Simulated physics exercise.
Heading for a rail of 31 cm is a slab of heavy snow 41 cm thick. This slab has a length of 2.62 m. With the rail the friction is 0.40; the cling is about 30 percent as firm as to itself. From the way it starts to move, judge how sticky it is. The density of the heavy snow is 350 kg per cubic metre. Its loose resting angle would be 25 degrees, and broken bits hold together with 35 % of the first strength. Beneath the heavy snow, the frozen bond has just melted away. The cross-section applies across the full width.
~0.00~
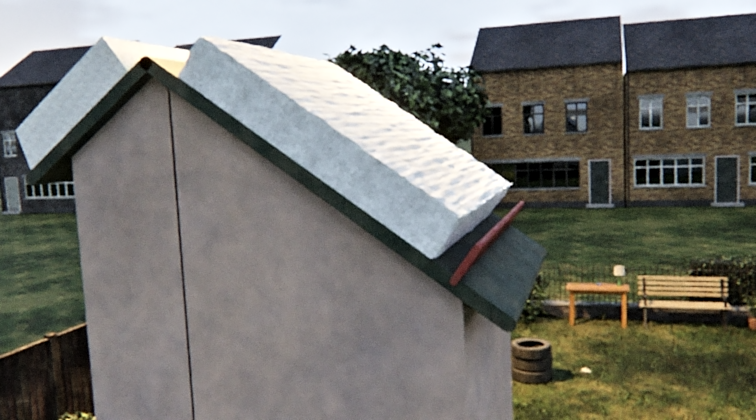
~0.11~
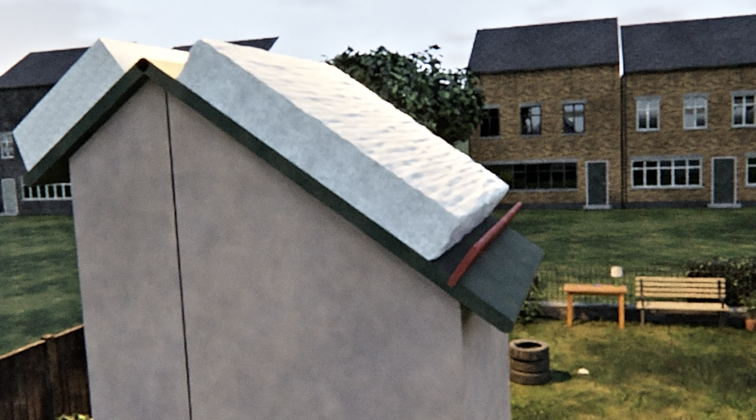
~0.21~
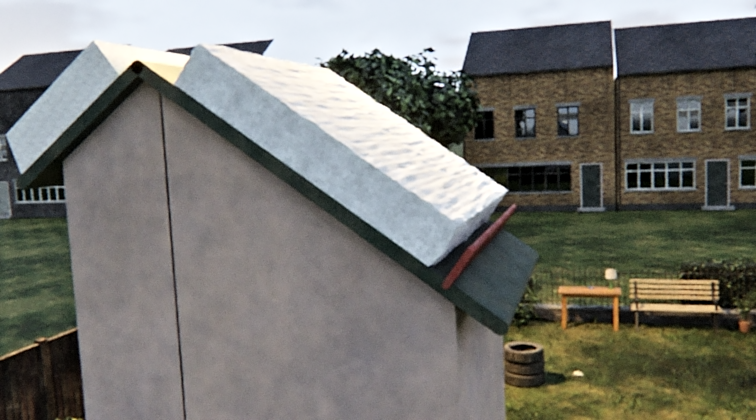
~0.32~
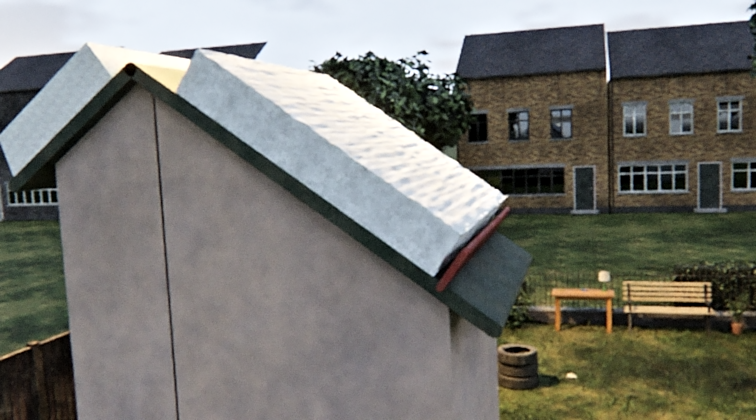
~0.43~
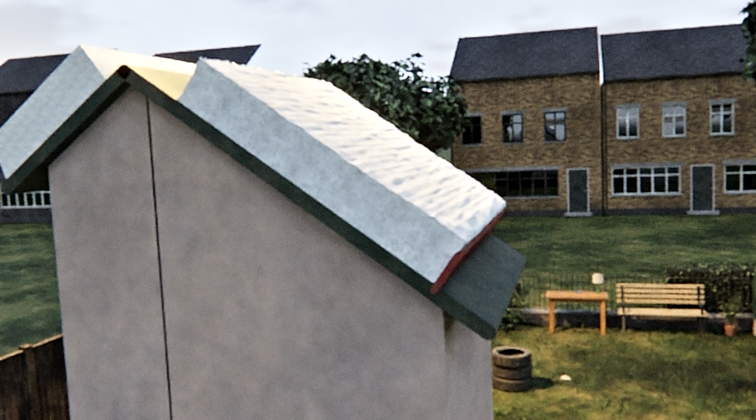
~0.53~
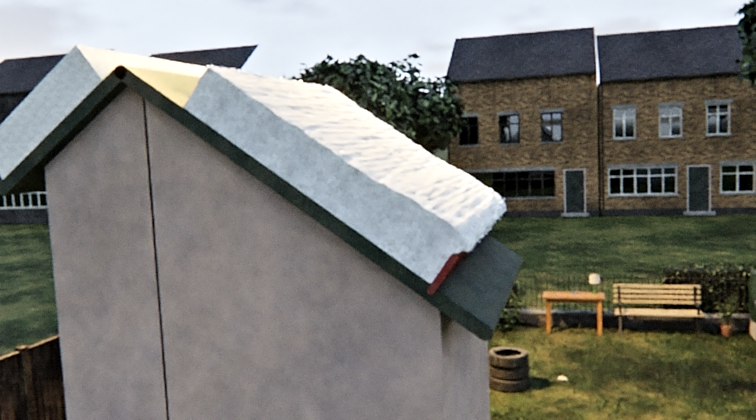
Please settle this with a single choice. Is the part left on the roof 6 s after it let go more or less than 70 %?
The part left on the roof 6 s after it let go comes out more.
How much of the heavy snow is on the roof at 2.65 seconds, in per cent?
Some 95 %, give or take.
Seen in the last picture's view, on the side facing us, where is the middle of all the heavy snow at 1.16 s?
It sits close to (346, 189).
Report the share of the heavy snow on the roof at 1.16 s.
Near 100 %.
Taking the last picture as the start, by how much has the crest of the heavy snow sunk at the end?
Roughly 0.2 m.
By 1.16 s, 99 % of the snow is on the roof.
By 1.91 s, 95 % of the snow is on the roof.
By 2.65 s, 95 % of the snow is on the roof.
By 3.40 s, 95 % of the snow is on the roof.
By 6.00 s, at the end, 95 % of the snow is on the roof.
